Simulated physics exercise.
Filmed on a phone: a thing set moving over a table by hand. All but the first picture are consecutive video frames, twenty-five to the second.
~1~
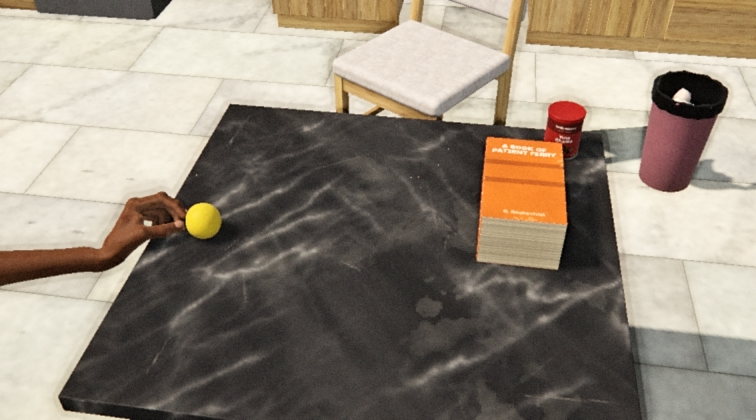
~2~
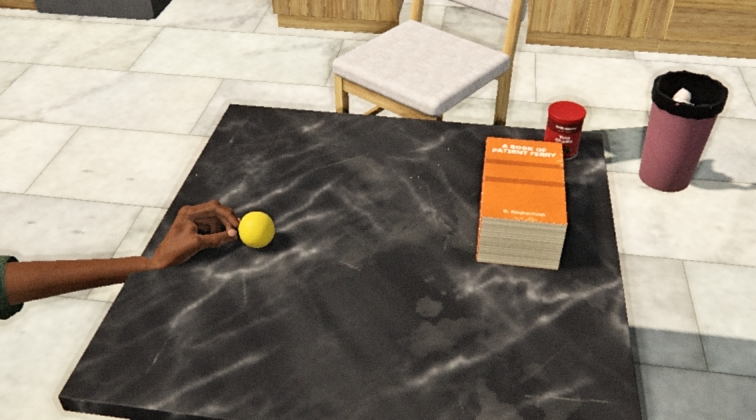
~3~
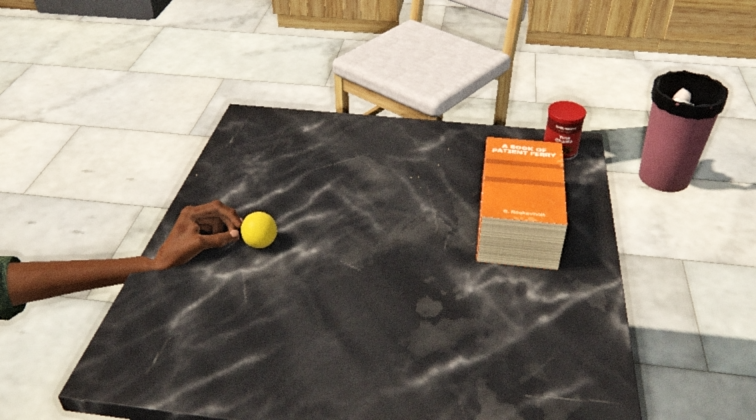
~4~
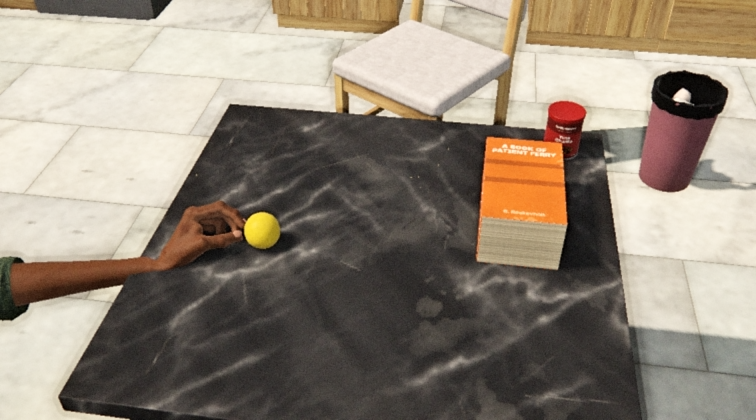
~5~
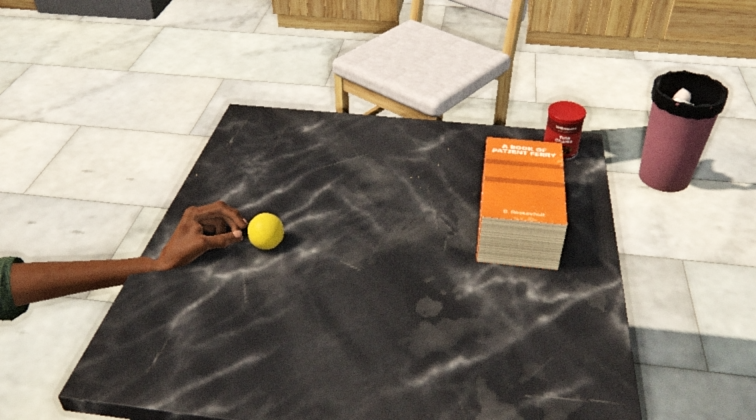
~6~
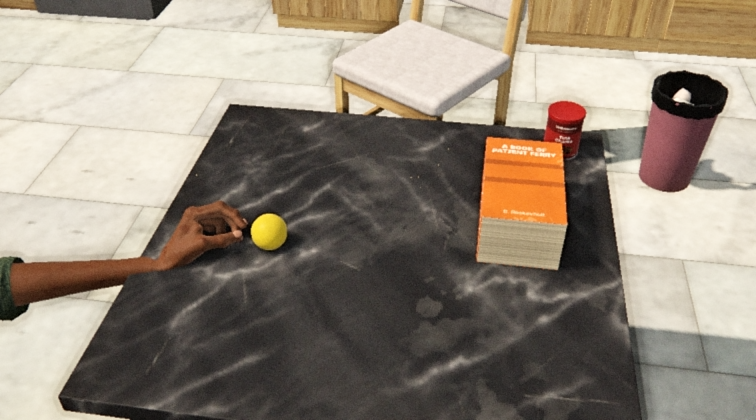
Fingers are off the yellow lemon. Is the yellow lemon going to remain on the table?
The yellow lemon is still on the table.
Then, 0.20 s after the last picture, yellow lemon rolled about its own width near (283, 234).
Then, 0.40 s after the last picture, yellow lemon rolled about its own width near (291, 236).
At rest, moved from the start, yellow lemon. Seen from the same camera at the end, yellow lemon near (295, 236).
